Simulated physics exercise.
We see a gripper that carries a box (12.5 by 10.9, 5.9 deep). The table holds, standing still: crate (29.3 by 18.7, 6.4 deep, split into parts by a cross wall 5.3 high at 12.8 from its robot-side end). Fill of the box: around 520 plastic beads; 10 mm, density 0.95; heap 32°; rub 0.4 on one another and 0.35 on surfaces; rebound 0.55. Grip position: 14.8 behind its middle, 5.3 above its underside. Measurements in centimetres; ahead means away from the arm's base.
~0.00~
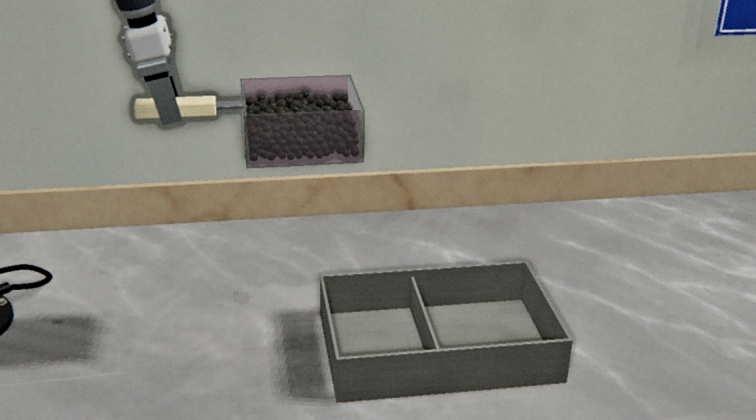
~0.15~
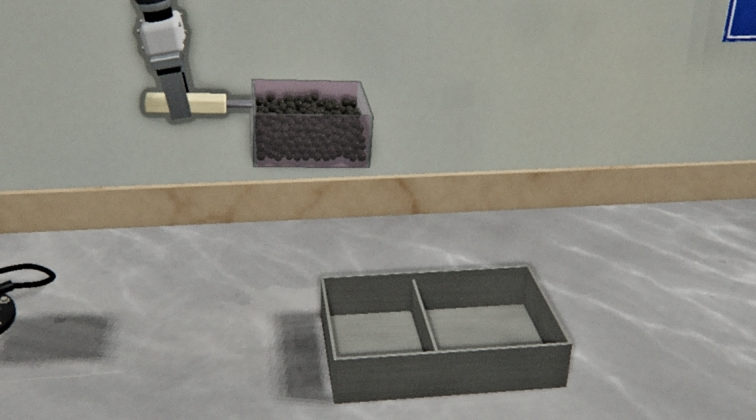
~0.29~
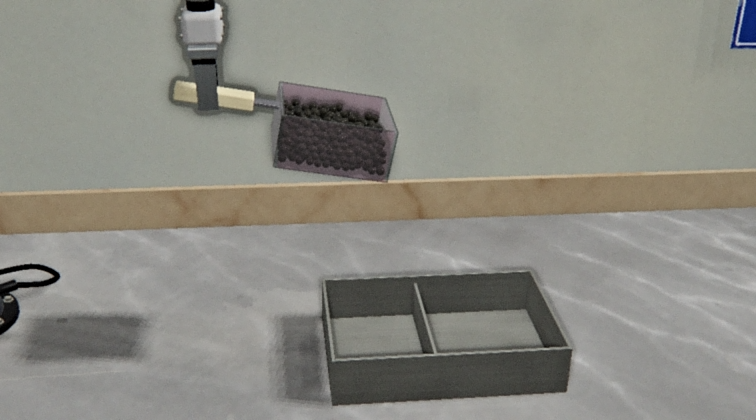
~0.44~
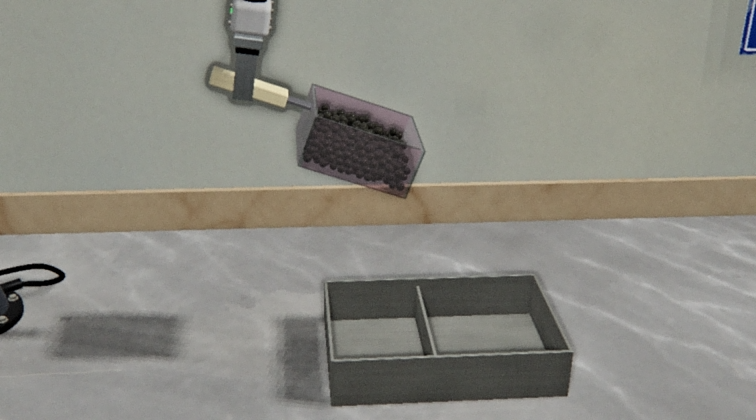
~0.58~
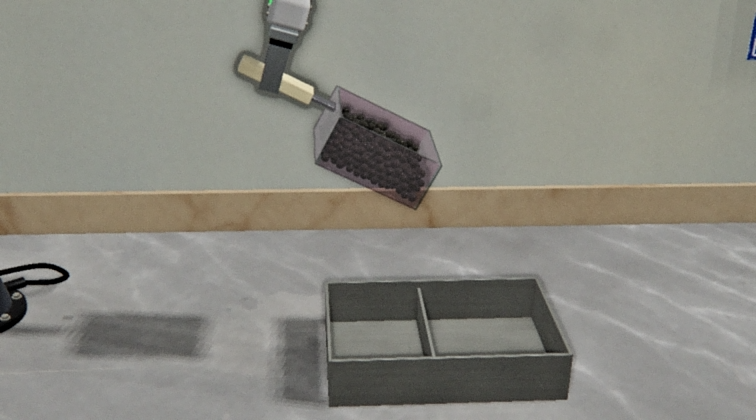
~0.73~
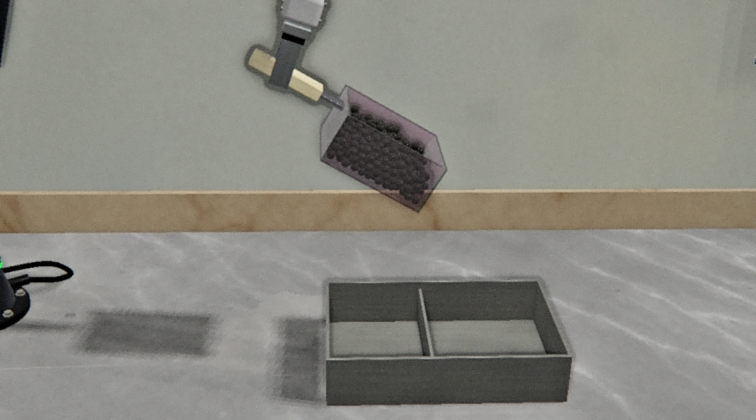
A clear box full of small dark beads, held by a robot gripper, moved right above a gray divided tray on the floor while gradually tilting forward, its right end dipping lower.
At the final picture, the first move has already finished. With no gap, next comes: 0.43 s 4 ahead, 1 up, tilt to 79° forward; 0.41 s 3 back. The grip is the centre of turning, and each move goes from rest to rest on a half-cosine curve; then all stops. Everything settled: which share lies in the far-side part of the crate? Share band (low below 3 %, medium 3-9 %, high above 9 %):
It is low, below 3 %.
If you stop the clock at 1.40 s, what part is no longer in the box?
Around 25 % is out.
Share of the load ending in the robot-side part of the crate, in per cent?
Near 40 in a hundred.
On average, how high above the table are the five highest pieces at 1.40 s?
Those pieces are near 30 cm up.
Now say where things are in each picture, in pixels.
In the first frame, box floor at (301, 141), level; upper third of the load around (299, 116), from x 250 to 355, top at y 95; 525 in the box.
In the second frame, box floor at (308, 144), tilted 3° forward; upper third of the load around (305, 118), from x 260 to 360, top at y 100.
In the third frame, box floor at (328, 152), tilted 10° forward; upper third of the load around (314, 126), from x 280 to 385, top at y 105.
In the fourth frame, box floor at (350, 160), tilted 20° forward; upper third of the load around (333, 132), from x 305 to 405, top at y 105.
In the fifth frame, box floor at (365, 165), tilted 27° forward; upper third of the load around (348, 136), from x 325 to 420, top at y 110.
In the sixth frame, box floor at (370, 166), tilted 30° forward; upper third of the load around (354, 135), from x 330 to 425, top at y 110; 525 in the box.
After 1.07 s, tilted 73° forward, highest piece 31 above the table; 523 in the box, 2 in flight or on a rim.
After 1.40 s, tilted 79° forward, highest piece 31 above the table; 391 in the box, 90 in the robot-side part, 44 in flight or on a rim.
After 1.77 s, tilted 79° forward, highest piece 31 above the table; 330 in the box, 188 in the robot-side part, 3 in the far-side part, 1 on the table or floor, 3 in flight or on a rim.
After 2.82 s, tilted 79° forward, highest piece 31 above the table; 320 in the box, 201 in the robot-side part, 3 in the far-side part, 1 on the table or floor.
At rest, 320 in the box, 201 in the robot-side part, 3 in the far-side part, 1 on the table or floor. That is 1 % in the far-side part of the crate.
